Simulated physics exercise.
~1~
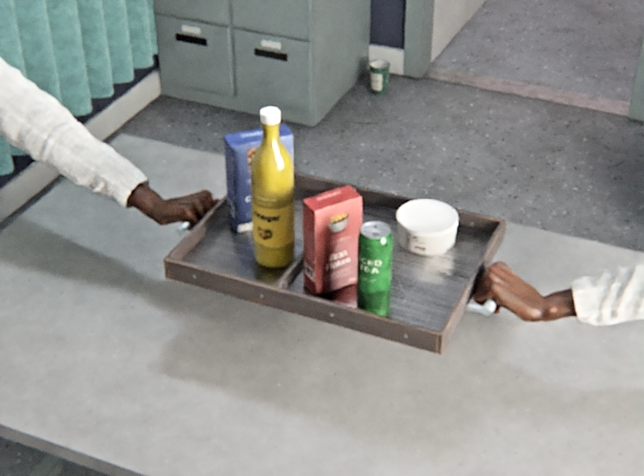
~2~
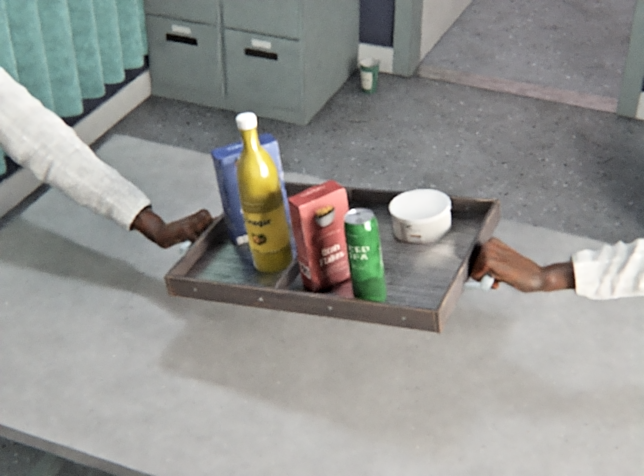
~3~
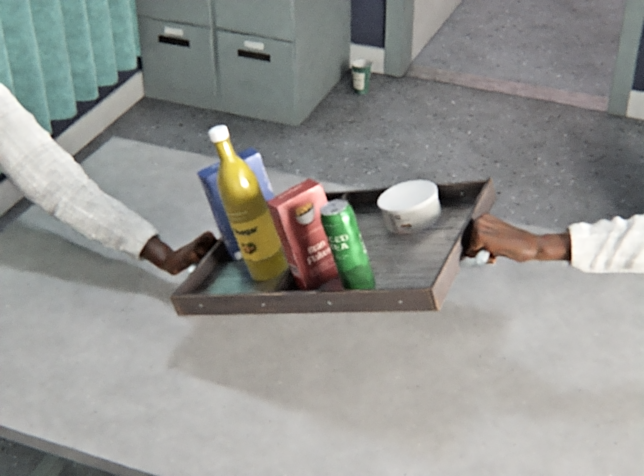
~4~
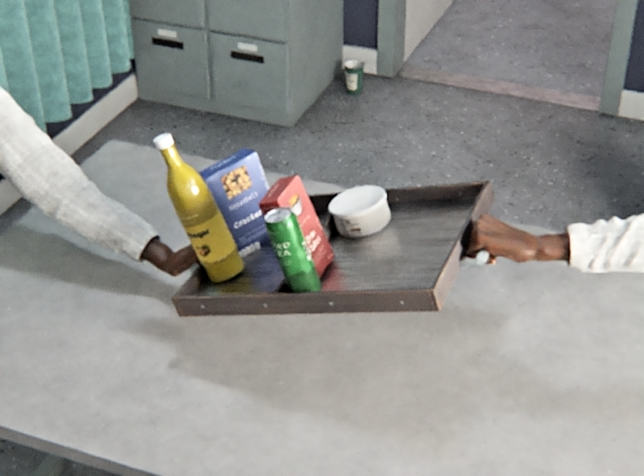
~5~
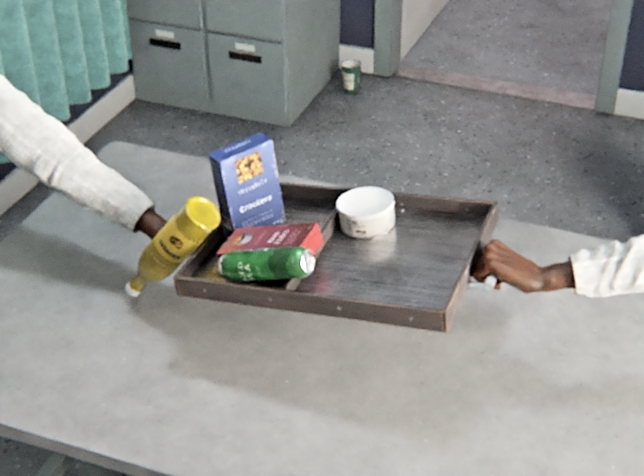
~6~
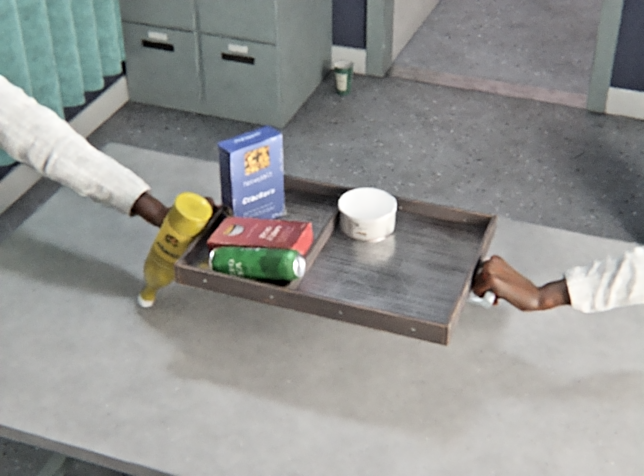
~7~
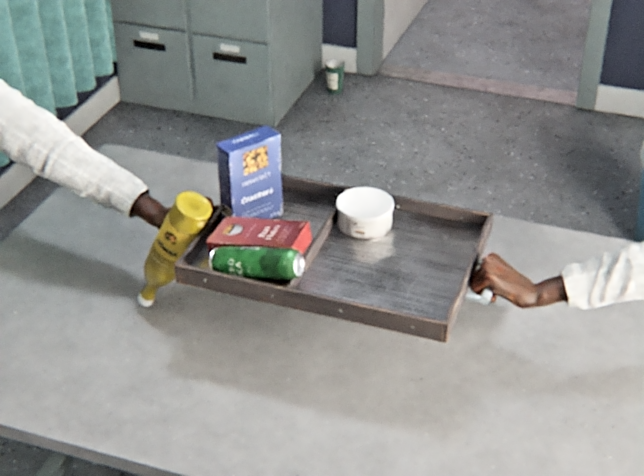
Two hands tilted a tray down to the left, sending the yellow bottle tumbling over the edge and toppling the red packet and green can, then levelled it with the blue packet upright and the white tub shifted slightly left.
